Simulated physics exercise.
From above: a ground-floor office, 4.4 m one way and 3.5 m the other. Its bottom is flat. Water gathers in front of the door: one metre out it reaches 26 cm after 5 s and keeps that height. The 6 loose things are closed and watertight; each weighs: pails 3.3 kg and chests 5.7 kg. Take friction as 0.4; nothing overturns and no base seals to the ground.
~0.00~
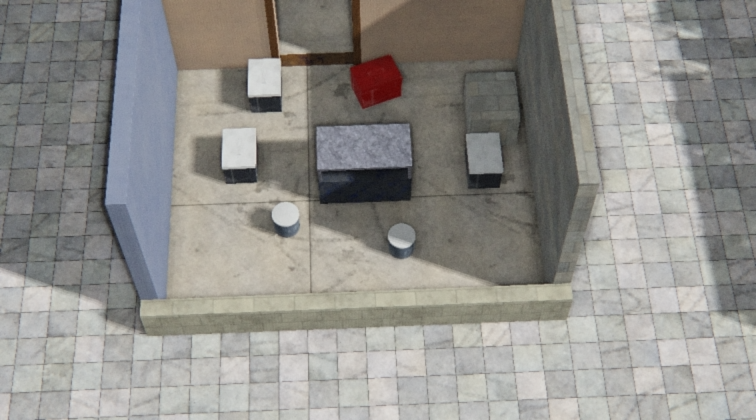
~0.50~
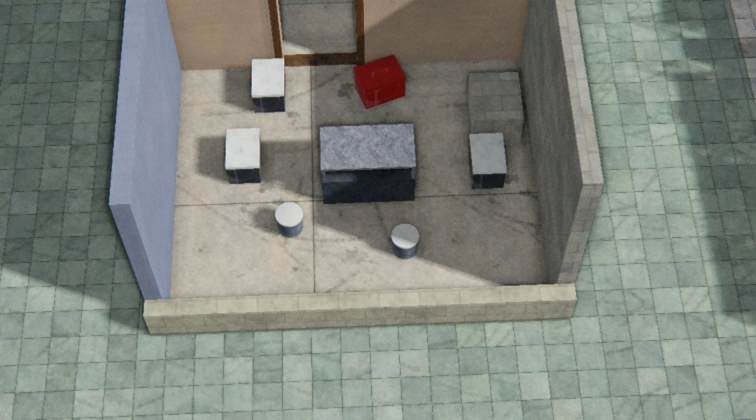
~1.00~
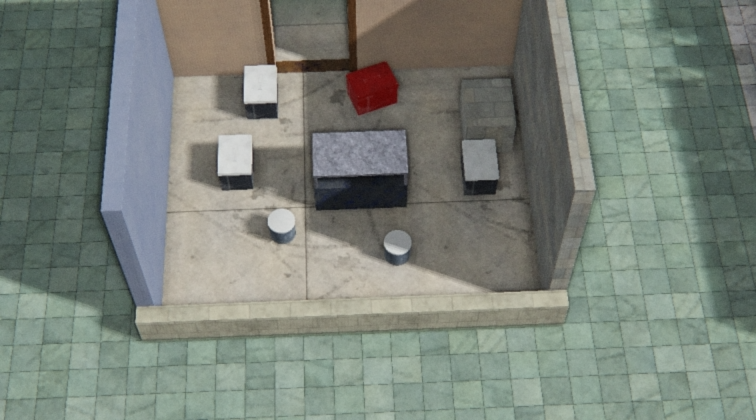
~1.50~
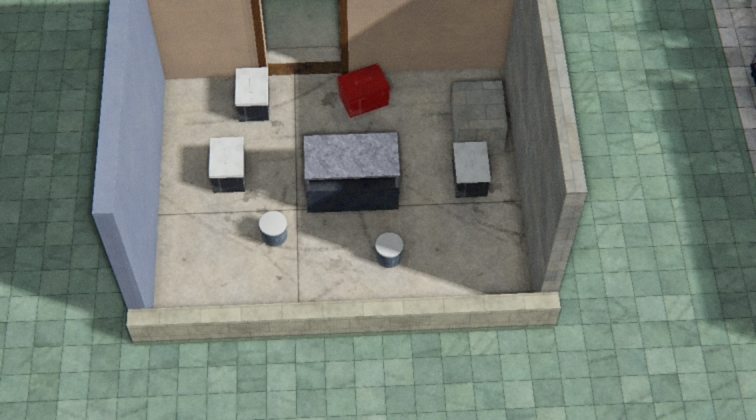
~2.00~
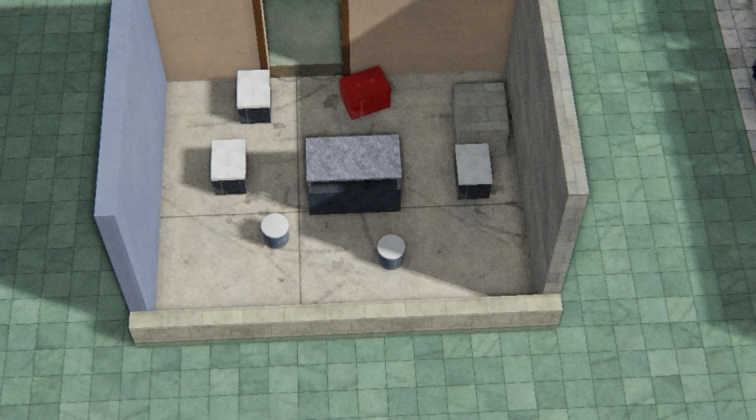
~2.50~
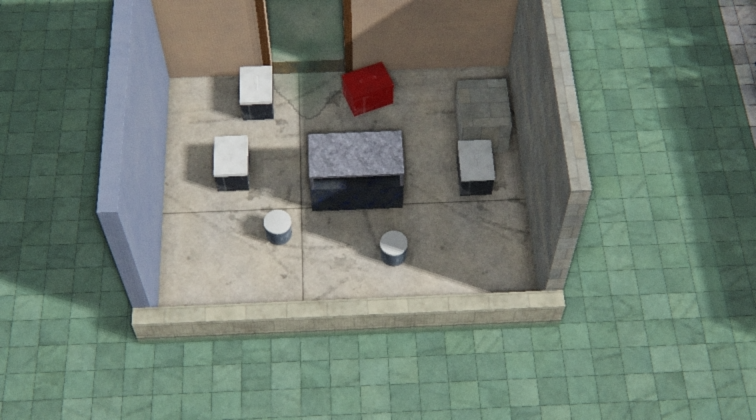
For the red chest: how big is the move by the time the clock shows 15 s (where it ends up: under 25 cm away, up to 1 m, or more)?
The red chest moves a short way.
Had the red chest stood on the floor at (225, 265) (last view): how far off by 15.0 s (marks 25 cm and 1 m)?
It travels far.
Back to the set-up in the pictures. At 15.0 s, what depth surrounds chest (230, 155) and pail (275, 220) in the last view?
About 17 and 17 cm.
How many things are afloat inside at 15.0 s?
6 of them.
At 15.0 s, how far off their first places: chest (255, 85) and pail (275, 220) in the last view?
In that order: 80 cm, 300 cm.
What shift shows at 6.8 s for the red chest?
About 60 cm.
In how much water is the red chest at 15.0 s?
About 13 cm.
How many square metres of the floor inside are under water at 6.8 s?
Some 12 m2.
After 3.5 s the red chest is near (370, 81), 0.0 m from its start, aground; 0 afloat.
After 6.8 s the red chest is near (422, 77), 0.7 m from its start, afloat; 4 afloat.
After 11.0 s the red chest is near (423, 81), 0.7 m from its start, afloat; 6 afloat.
After 15.0 s the red chest is near (414, 83), 0.6 m from its start, afloat; 6 afloat.
